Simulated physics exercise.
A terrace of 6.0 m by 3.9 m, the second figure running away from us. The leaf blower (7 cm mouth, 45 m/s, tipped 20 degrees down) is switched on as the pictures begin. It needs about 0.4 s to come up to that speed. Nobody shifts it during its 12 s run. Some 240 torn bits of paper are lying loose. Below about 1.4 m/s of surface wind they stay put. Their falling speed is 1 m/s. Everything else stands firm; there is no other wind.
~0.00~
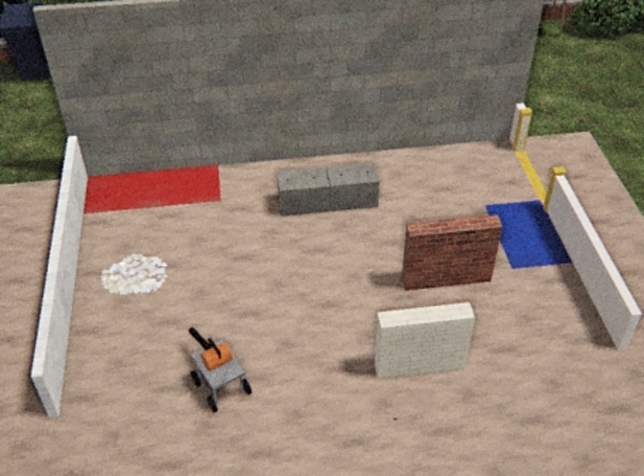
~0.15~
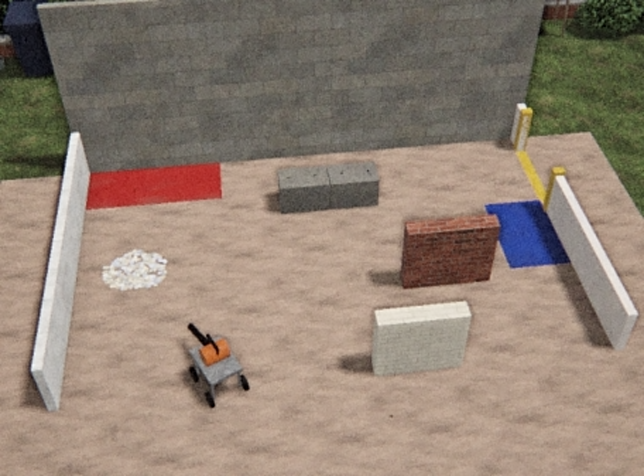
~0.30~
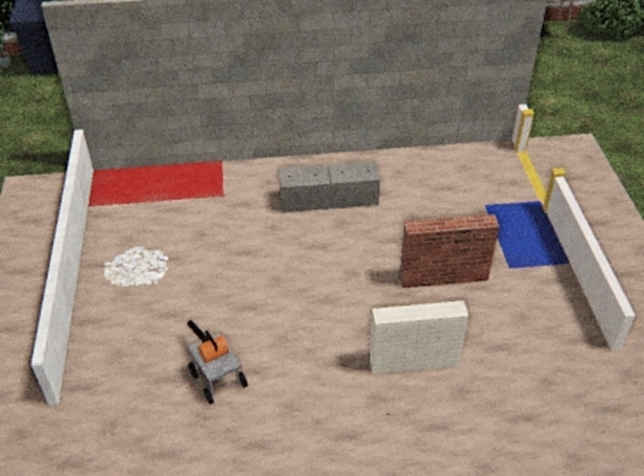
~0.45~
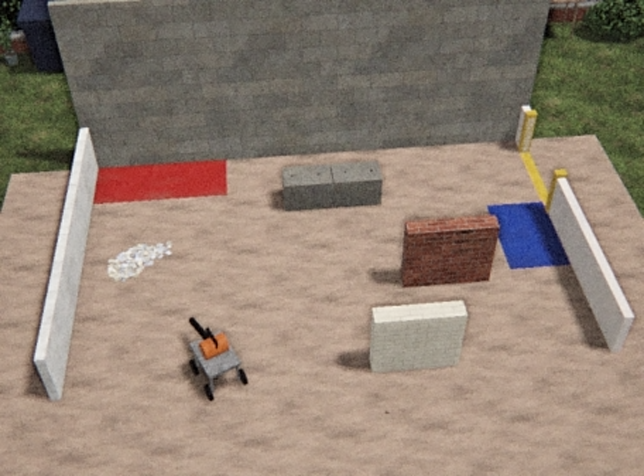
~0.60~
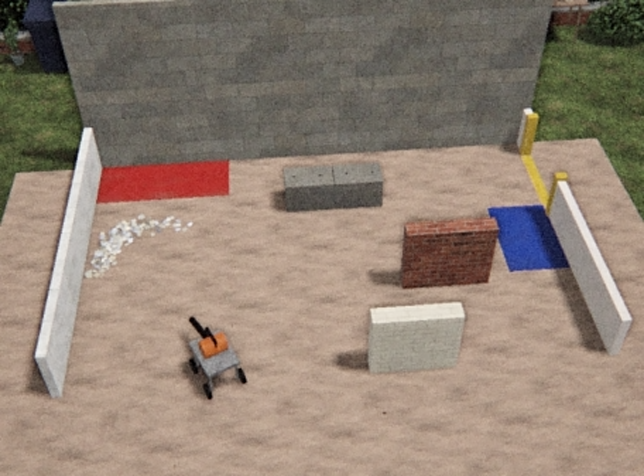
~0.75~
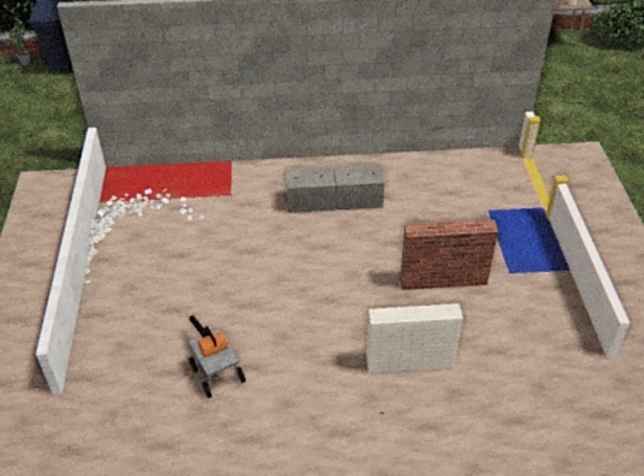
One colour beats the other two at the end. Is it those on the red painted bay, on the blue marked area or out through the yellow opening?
The biggest group is at the red one.
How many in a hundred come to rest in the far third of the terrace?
Some 80 per cent.
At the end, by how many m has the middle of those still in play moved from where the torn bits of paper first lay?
About 2.0 m.
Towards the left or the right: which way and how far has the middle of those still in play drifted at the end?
To the right, by about 0.2 m.
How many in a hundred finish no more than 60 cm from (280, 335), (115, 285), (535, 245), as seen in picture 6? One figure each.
In turn about 0 %, 0 %, 0 %.
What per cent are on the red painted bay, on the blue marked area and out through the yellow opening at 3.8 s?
About 70 % red, 0 % blue, 0 % yellow.
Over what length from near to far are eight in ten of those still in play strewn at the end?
Roughly 0.0 m.
After 2.4 s, 64 % are on the move or not yet settled, 0 % are out through the yellow opening, 68 % on the red painted bay and 0 % on the blue marked area; the middle of those still in play is near (119, 163).
After 3.8 s, 46 % are on the move or not yet settled, 0 % are out through the yellow opening, 67 % on the red painted bay and 0 % on the blue marked area; the middle of those still in play is near (130, 165).
After 6.6 s, 34 % are on the move or not yet settled, 0 % are out through the yellow opening, 67 % on the red painted bay and 0 % on the blue marked area; the middle of those still in play is near (157, 164).
After 12.0 s, at the end, 0 % are out through the yellow opening, 68 % on the red painted bay and 0 % on the blue marked area; the middle of those still in play is near (167, 163).
